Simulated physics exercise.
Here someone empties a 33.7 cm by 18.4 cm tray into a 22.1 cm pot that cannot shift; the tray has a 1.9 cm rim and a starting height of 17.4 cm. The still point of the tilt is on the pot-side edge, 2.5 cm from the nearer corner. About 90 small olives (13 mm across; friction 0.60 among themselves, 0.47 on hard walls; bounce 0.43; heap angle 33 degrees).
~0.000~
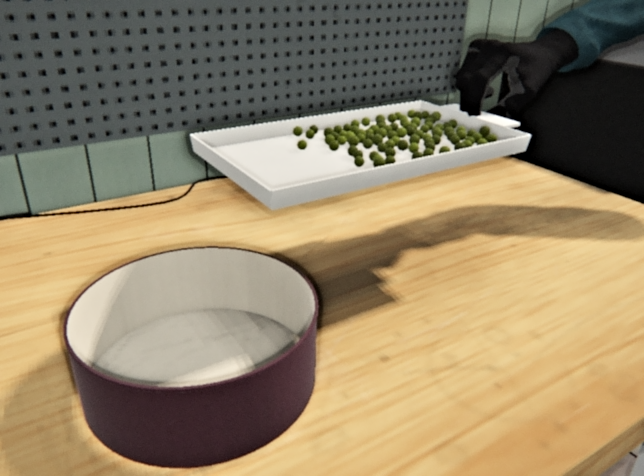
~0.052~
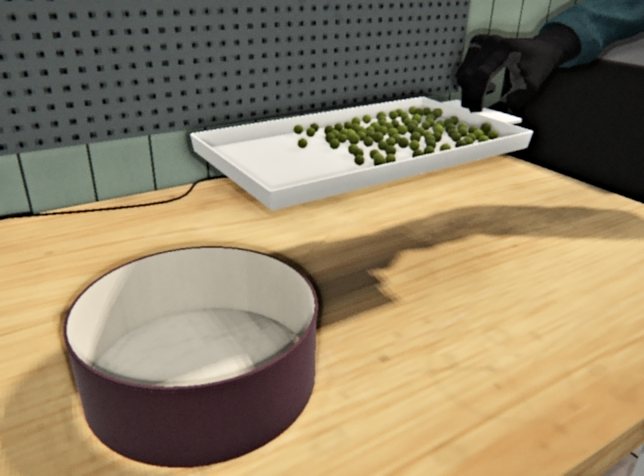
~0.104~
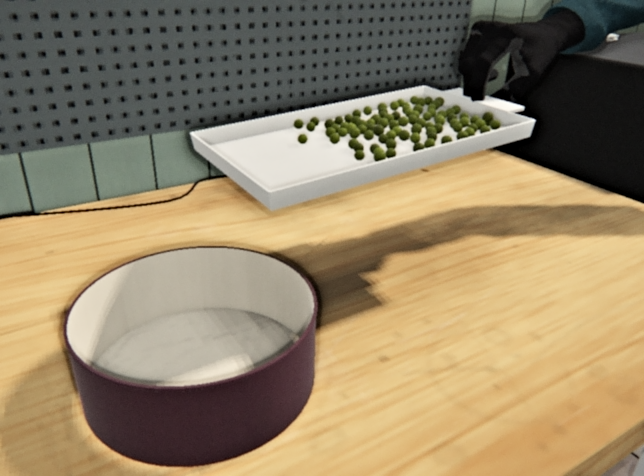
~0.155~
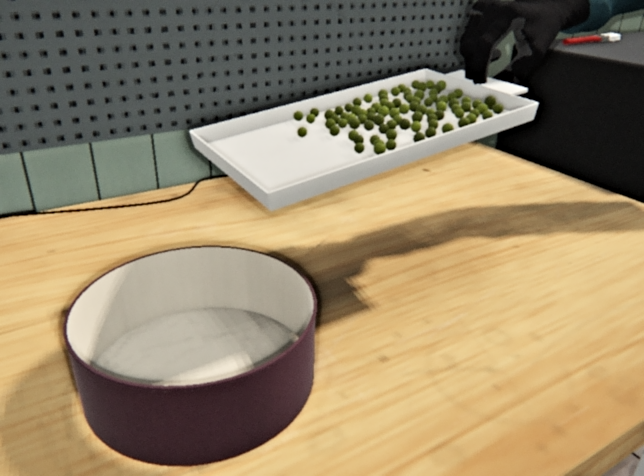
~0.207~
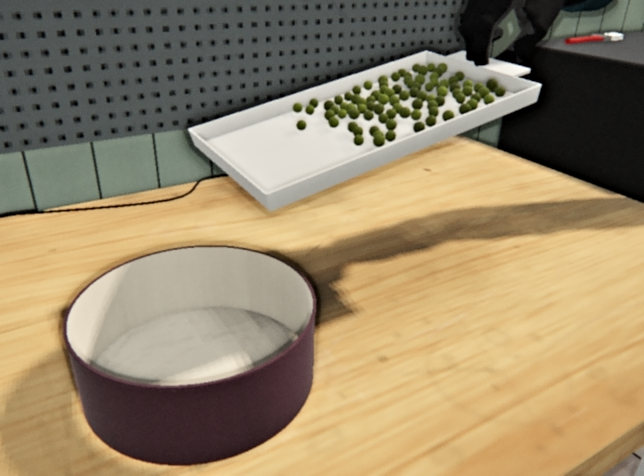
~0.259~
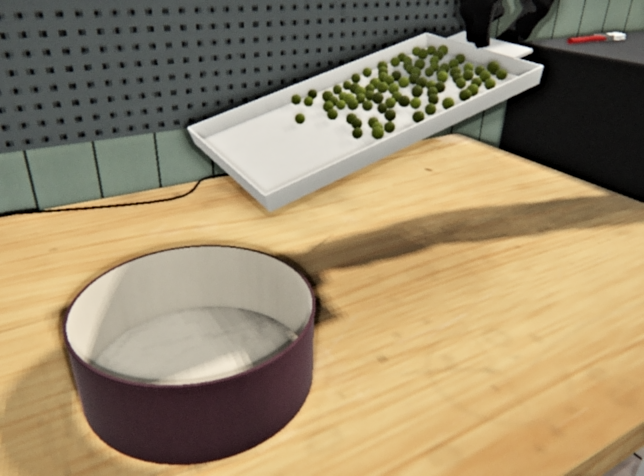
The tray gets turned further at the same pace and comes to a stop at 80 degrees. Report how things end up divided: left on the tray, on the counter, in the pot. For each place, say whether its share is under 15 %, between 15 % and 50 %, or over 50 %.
My prediction: Left on the tray: That should get more than half, counter: That should get only a little, pot: That should get a moderate amount.
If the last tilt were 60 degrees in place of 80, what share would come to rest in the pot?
It would be near 30 per cent.
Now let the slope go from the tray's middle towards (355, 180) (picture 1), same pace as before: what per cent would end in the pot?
I'd say close to 10 %.
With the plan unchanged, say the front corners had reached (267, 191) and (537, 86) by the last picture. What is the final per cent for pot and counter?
Per cent by place - pot 10, counter 5.
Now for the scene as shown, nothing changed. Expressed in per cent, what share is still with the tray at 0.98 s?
I'd put it at roughly 75 per cent.
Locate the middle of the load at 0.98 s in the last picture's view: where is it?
Near (235, 167).
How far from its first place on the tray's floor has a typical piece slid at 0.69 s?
It has moved some 16 cm from its start.
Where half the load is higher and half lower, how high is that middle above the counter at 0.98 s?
Median height: Approx. 20 cm.
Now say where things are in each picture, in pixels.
Tray tilt 0 degrees, front corners at (272, 189) and (528, 135); middle of the pieces at (401, 133); pot at (196, 304), in the first frame.
Tray tilt 1 degrees, front corners at (272, 190) and (530, 131); middle of the pieces at (402, 130), in the second frame.
Tray tilt 3 degrees, front corners at (270, 190) and (532, 120), lowest corner left front; middle of the pieces at (403, 122), in the third frame.
Tray tilt 7 degrees, front corners at (269, 191) and (535, 103), lowest corner left front; middle of the pieces at (404, 109), in the fourth frame.
Tray tilt 11 degrees, front corners at (267, 192) and (538, 85), lowest corner left front; middle of the pieces at (404, 96), in the fifth frame.
Tray tilt 14 degrees, front corners at (266, 193) and (540, 66), lowest corner left front; middle of the pieces at (404, 83); pot at (194, 302). The tray's pace is about 75 degrees a second, in the sixth frame.
Then, at 0.69 s, tilt 46 degrees; the tray holds 100 %, the pot 0 %.
Then, at 0.98 s, tilt 67 degrees; the tray holds 75 %, the pot 15 %.
Then, at 1.37 s, tilt 80 degrees; the tray holds 60 %, the pot 35 %.
At rest (2.2 s), tray 60 %, counter 0 %, pot 40 %.
